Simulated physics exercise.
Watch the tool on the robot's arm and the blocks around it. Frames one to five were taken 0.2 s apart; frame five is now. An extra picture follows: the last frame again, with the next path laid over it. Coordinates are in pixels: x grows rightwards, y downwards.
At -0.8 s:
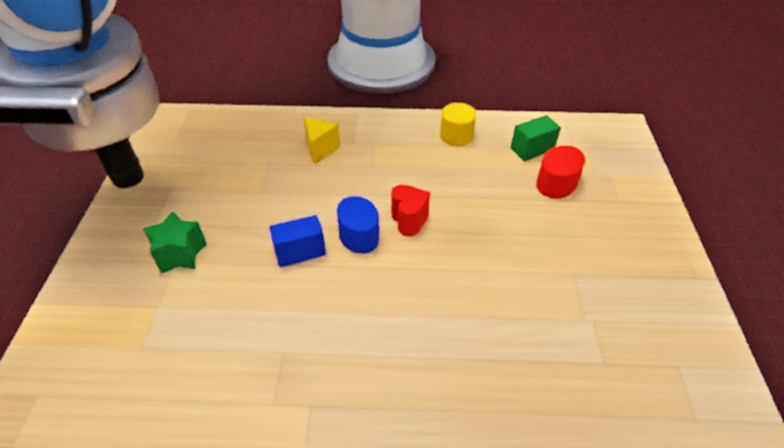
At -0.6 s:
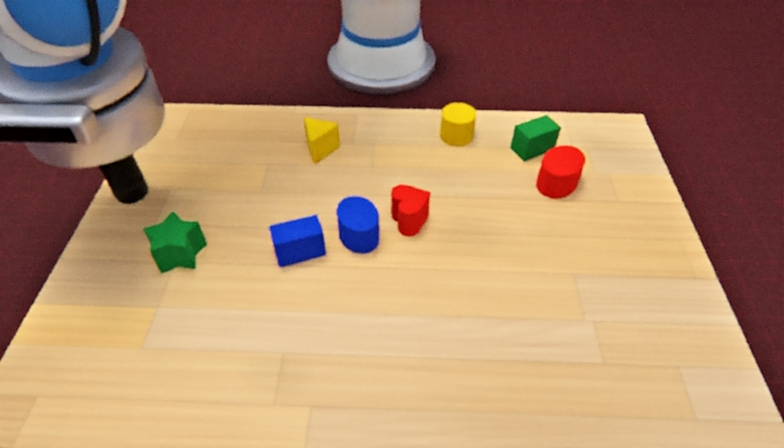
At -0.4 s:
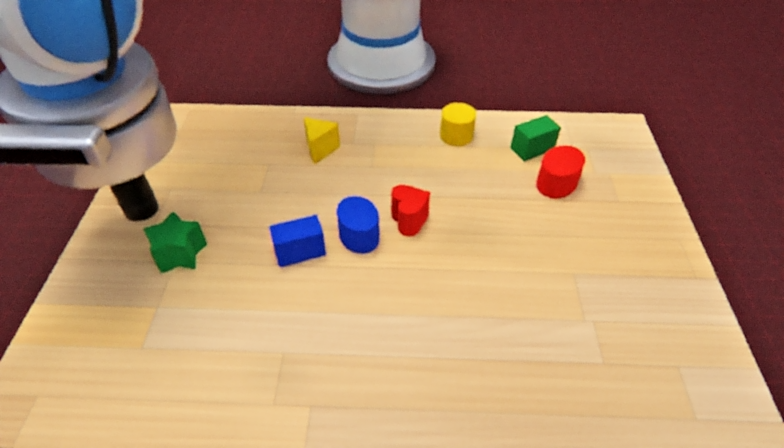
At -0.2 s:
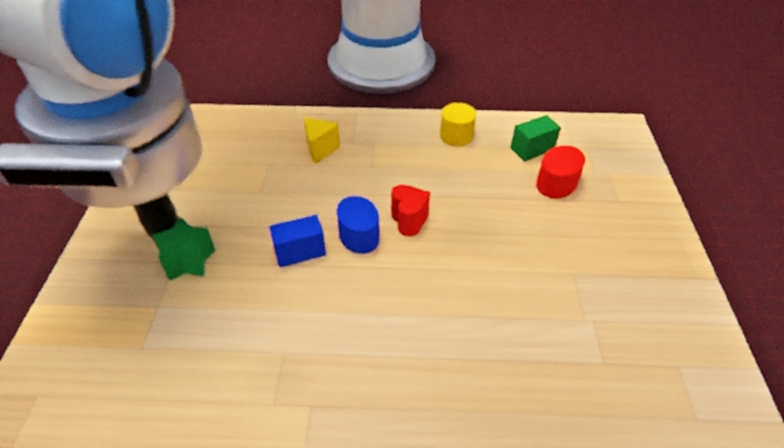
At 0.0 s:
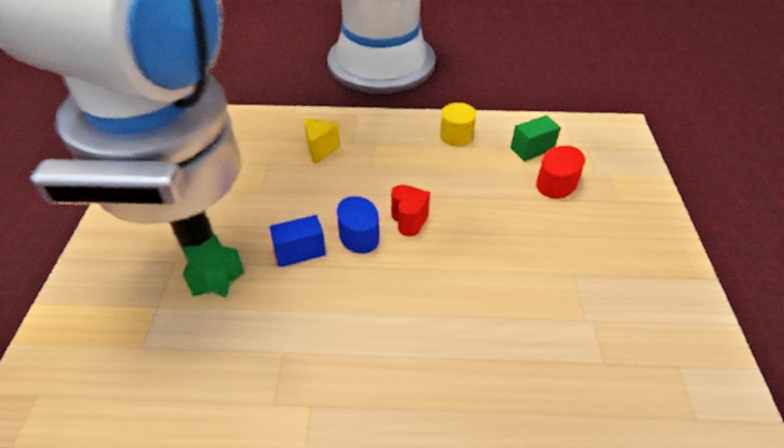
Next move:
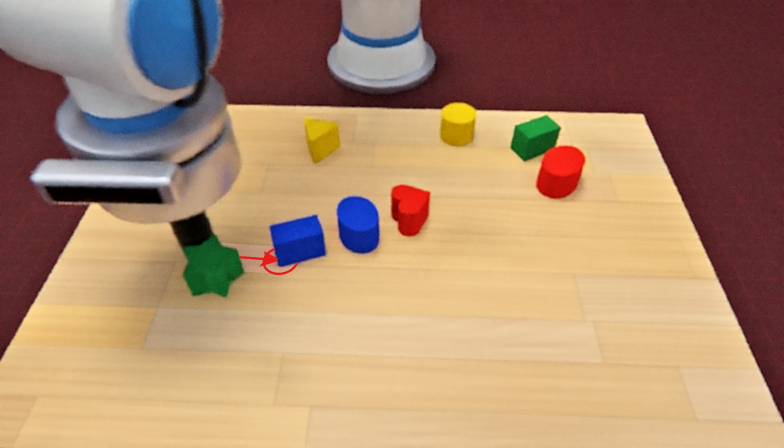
Robot arm lowering its black-tipped tool toward a green star block, then pushing it a short way right and toward the viewer.
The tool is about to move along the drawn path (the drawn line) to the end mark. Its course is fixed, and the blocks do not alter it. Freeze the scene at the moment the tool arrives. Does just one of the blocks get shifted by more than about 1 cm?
Short answer: No.
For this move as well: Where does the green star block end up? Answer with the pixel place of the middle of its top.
The middle of the upper face of the green star block will lie at about (227, 264) in the picture.
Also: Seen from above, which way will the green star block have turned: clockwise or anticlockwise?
The turn is clockwise.
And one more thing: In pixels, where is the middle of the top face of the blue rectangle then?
Top centre: (318, 227).
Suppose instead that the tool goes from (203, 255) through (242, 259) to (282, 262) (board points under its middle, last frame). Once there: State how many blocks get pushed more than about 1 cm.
There will be two blocks displaced.
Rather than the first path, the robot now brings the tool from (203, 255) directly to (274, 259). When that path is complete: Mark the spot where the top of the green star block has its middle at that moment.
Its top middle: (227, 264).
Drawn move, from (203, 255) to (281, 260).
What follows on the original path. Halfway along, tool (239, 243); green star block (224, 263), turned 40° clockwise.
At the end, tool (278, 246); green star block (227, 264), turned 50° clockwise; blue rectangle (318, 227); blue oval still.
